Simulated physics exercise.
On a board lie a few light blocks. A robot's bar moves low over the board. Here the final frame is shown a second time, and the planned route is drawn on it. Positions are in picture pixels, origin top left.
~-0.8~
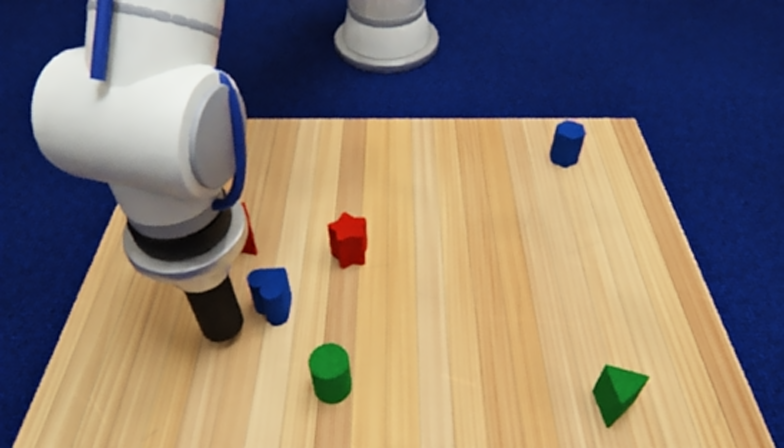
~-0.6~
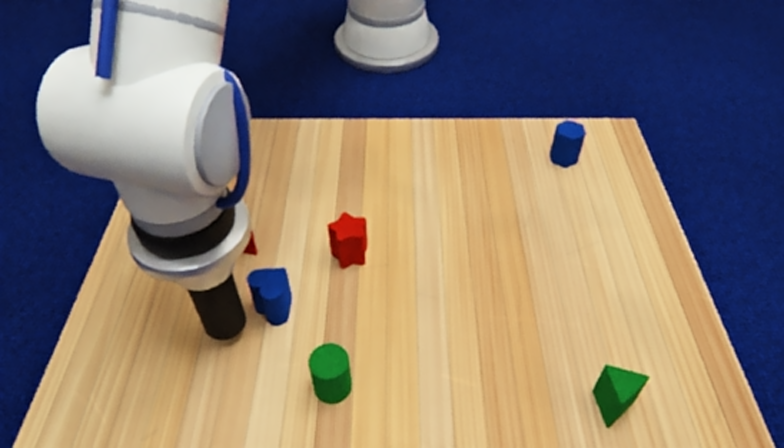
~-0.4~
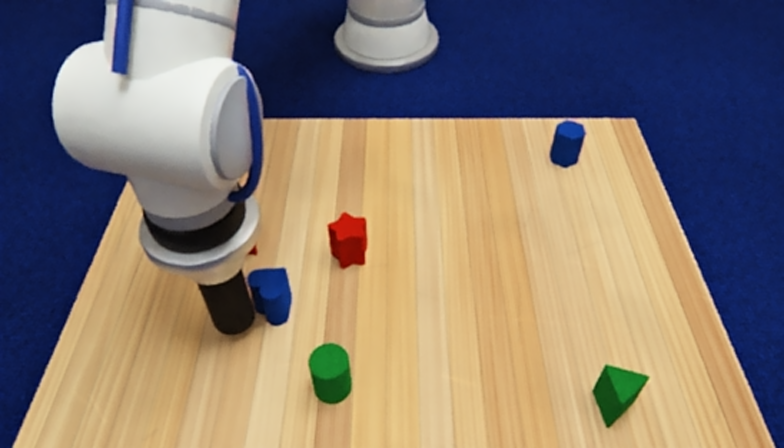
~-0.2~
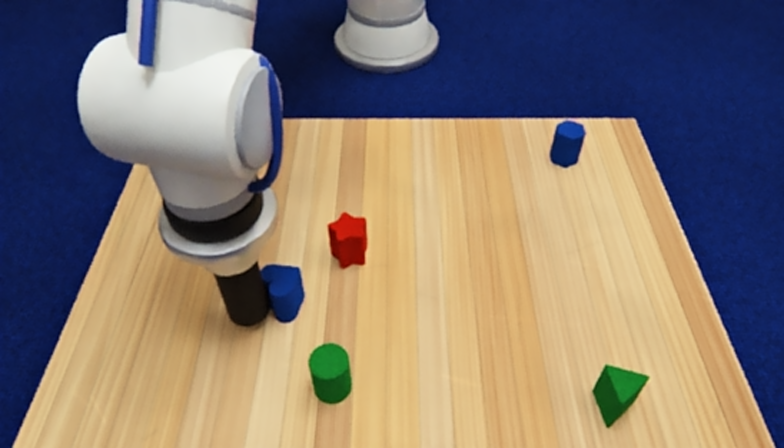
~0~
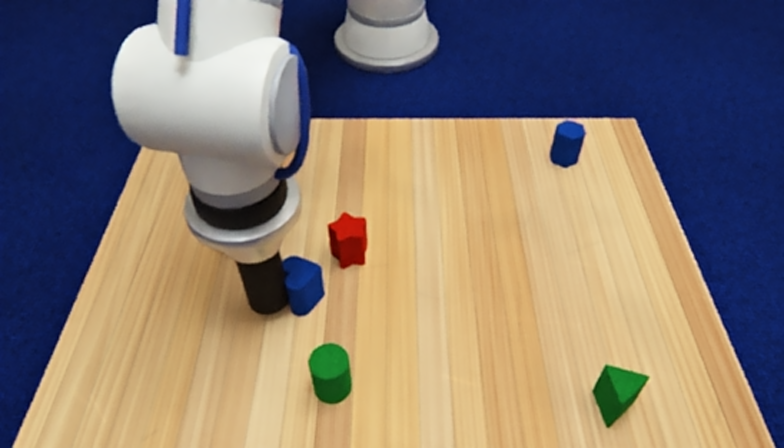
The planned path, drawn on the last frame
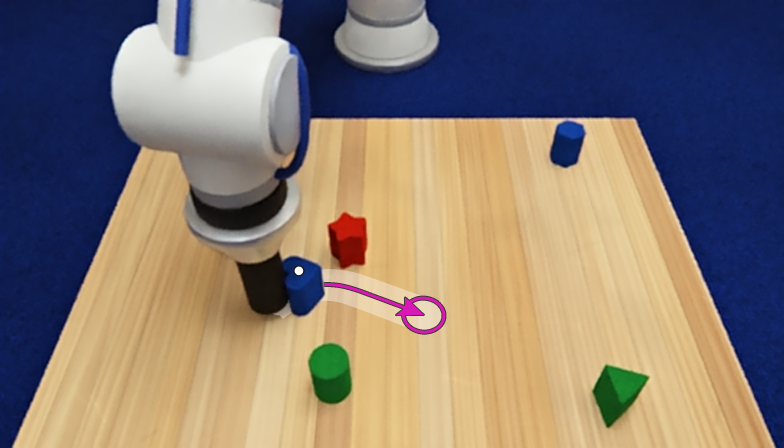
Robot arm easing its black bar rightward against a blue block and pushing it slowly across a wooden board toward the right.
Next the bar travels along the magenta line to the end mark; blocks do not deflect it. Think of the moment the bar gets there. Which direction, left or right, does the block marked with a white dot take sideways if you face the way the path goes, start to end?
My prediction: Leftwards.
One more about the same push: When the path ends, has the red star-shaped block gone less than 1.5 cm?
Short answer: Yes.
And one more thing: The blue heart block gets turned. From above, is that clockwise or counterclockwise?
Rotates counter-clockwise.
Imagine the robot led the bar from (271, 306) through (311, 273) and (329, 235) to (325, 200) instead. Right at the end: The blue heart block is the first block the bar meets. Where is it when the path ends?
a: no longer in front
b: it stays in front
Answer: A.
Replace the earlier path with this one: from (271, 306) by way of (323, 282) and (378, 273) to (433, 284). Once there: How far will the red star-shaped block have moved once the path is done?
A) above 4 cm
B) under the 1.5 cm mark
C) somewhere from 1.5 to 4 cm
Correct choice: C.
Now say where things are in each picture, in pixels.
The first frame shows tip of the bar at (223, 325), middles of tops, red triangular piece hidden, blue heart block at (268, 281), red star-shaped block at (348, 226).
The second frame shows bar at (226, 323), nothing pushed.
The third frame shows bar at (235, 318), nothing pushed.
The fourth frame shows bar at (249, 310), blue heart block at (280, 277).
The fifth frame shows bar at (269, 299), red triangular piece hidden, blue heart block at (299, 271), red star-shaped block at (348, 226).
The line goes from (271, 306) via (321, 285) and (373, 296), ending at (424, 315); the dot is on the blue heart block.
The first path, step by step. One third of the way, bar at (320, 277); blue heart block at (351, 252); red star-shaped block at (353, 222), turned 20° anticlockwise.
Two thirds of the way, bar at (373, 288); blue heart block at (403, 255); red star-shaped block at (355, 221), turned 30° anticlockwise.
At the end, bar at (424, 307); red triangular piece unmoved; blue heart block at (422, 255), turned 55° anticlockwise; red star-shaped block at (355, 221), turned 30° anticlockwise.
